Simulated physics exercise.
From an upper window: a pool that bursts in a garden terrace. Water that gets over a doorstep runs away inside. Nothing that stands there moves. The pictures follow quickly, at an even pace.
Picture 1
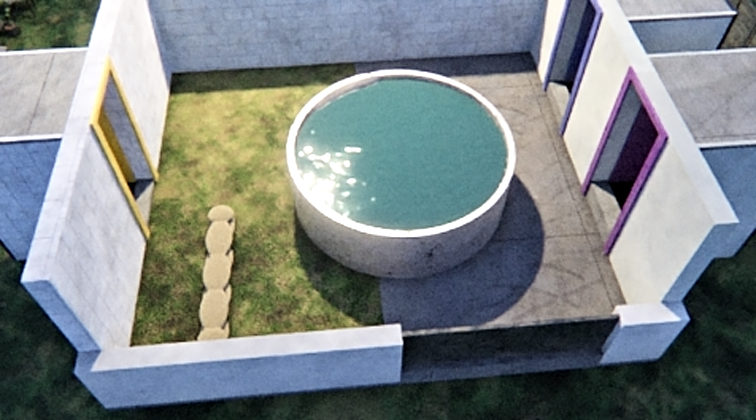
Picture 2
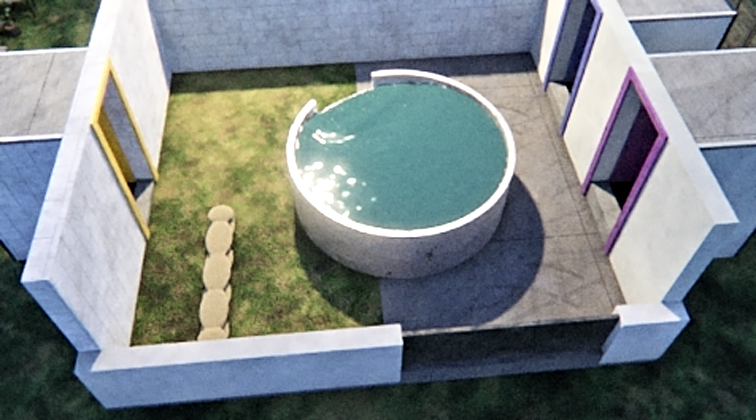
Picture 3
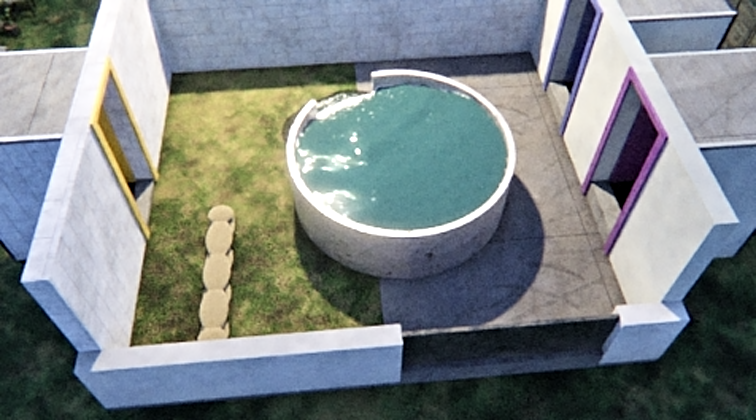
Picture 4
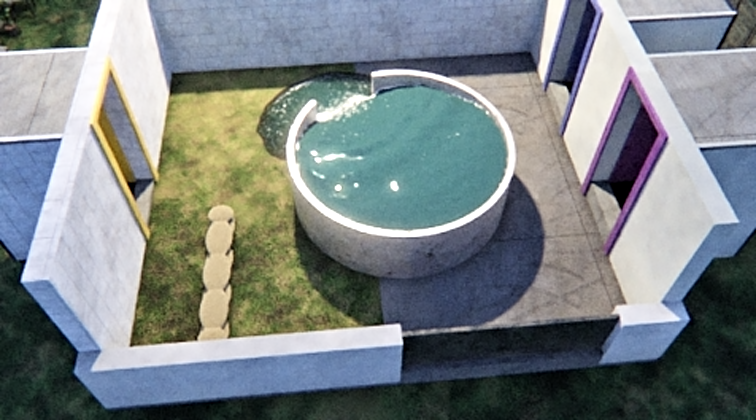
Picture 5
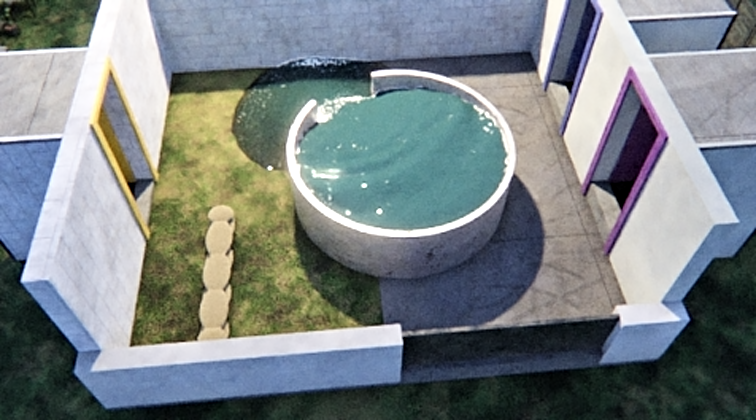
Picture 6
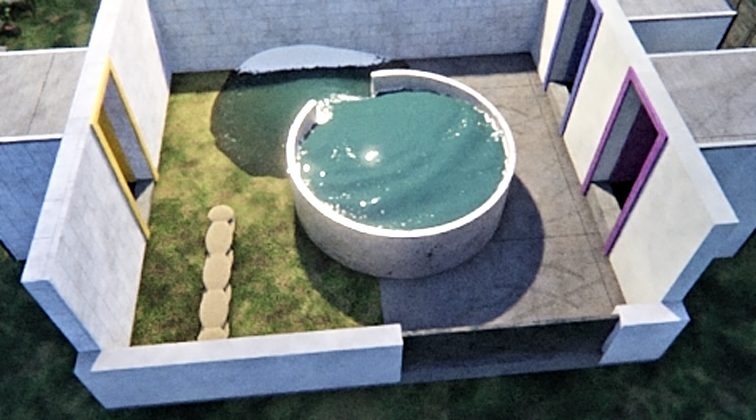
In a walled garden terrace seen from above, a round pool of blue-green water stands whole and still beside a line of stepping stones. A gap opens in its far rim, and water pours through, spreading in a dark sheet across the grass to the left and against the back wall.
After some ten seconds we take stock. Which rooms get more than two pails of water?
In the end: The blue door stays under that; the purple door stays under that; the yellow door takes more than that.
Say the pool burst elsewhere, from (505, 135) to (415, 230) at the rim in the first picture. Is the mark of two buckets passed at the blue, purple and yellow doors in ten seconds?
Then: Blue lets less in, purple goes over, yellow lets more in.
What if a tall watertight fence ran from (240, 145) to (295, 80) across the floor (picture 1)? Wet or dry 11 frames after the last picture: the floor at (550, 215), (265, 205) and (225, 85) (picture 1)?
In that order: No water, covered, under water.
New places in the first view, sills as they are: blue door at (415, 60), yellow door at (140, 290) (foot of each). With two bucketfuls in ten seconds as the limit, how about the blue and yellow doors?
The blue door keeps below it; the yellow door goes over.
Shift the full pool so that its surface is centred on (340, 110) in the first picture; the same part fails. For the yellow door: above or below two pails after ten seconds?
My reading: Yellow goes over.
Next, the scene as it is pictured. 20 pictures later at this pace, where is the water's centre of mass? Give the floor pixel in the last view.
Close to (342, 158).
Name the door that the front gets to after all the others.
The purple one.
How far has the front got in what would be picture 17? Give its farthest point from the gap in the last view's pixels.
Around (527, 56).
A moment on, water covers 25 % of the floor; the blue door not reached, the purple door not reached, the yellow door not reached.
Next, water covers 40 % of the floor; the blue door not reached, the purple door not reached, the yellow door wet at the sill, nothing in.
Then, water covers 65 % of the floor; the blue door wet at the sill, nothing in, the purple door wet at the sill, nothing in, the yellow door under two buckets in.
Later, water covers 100 % of the floor; the blue door wet at the sill, nothing in, the purple door wet at the sill, nothing in, the yellow door over two buckets in.
In the end, water covers 95 % of the floor; the blue door wet at the sill, nothing in, the purple door wet at the sill, nothing in, the yellow door far over two buckets in.
